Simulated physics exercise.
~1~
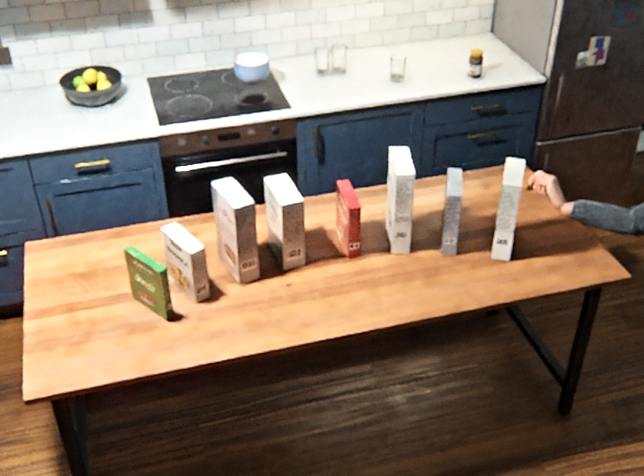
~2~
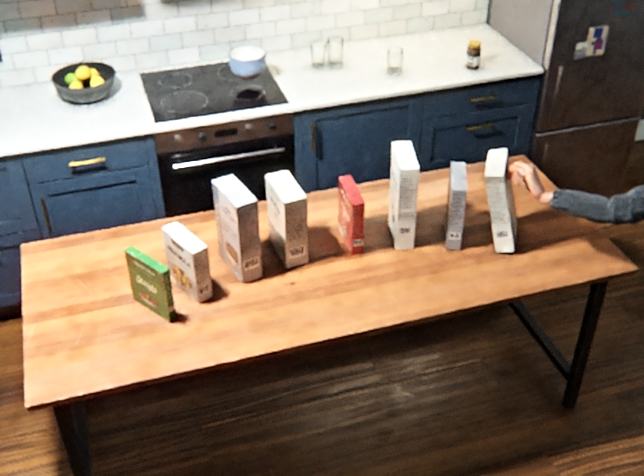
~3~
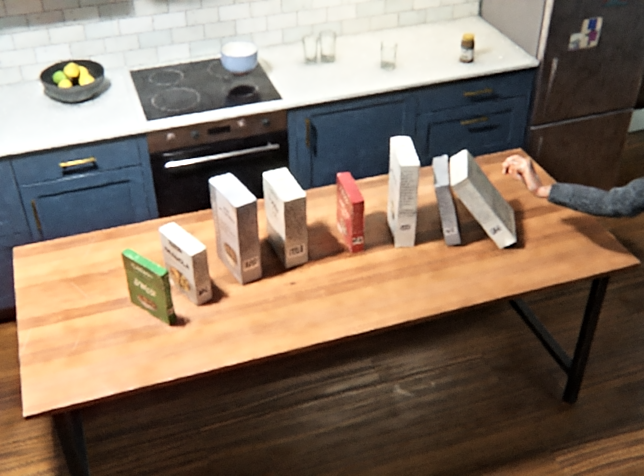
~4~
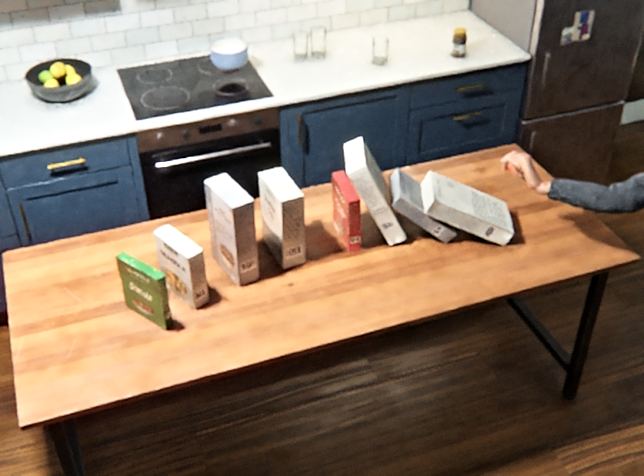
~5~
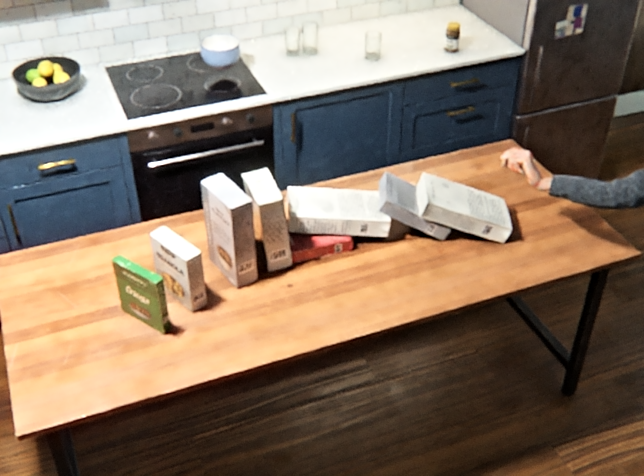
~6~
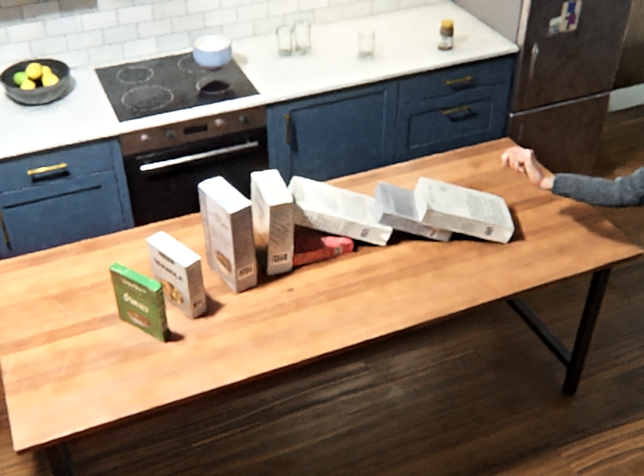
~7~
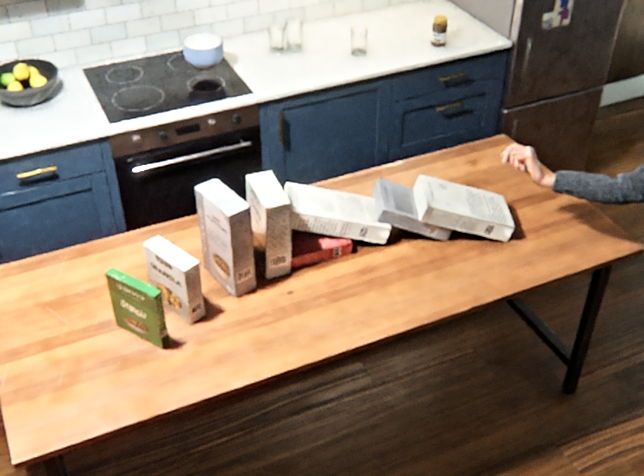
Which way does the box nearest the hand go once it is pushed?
It moves to the left, tipping over away from the hand and toward the next box in the row.
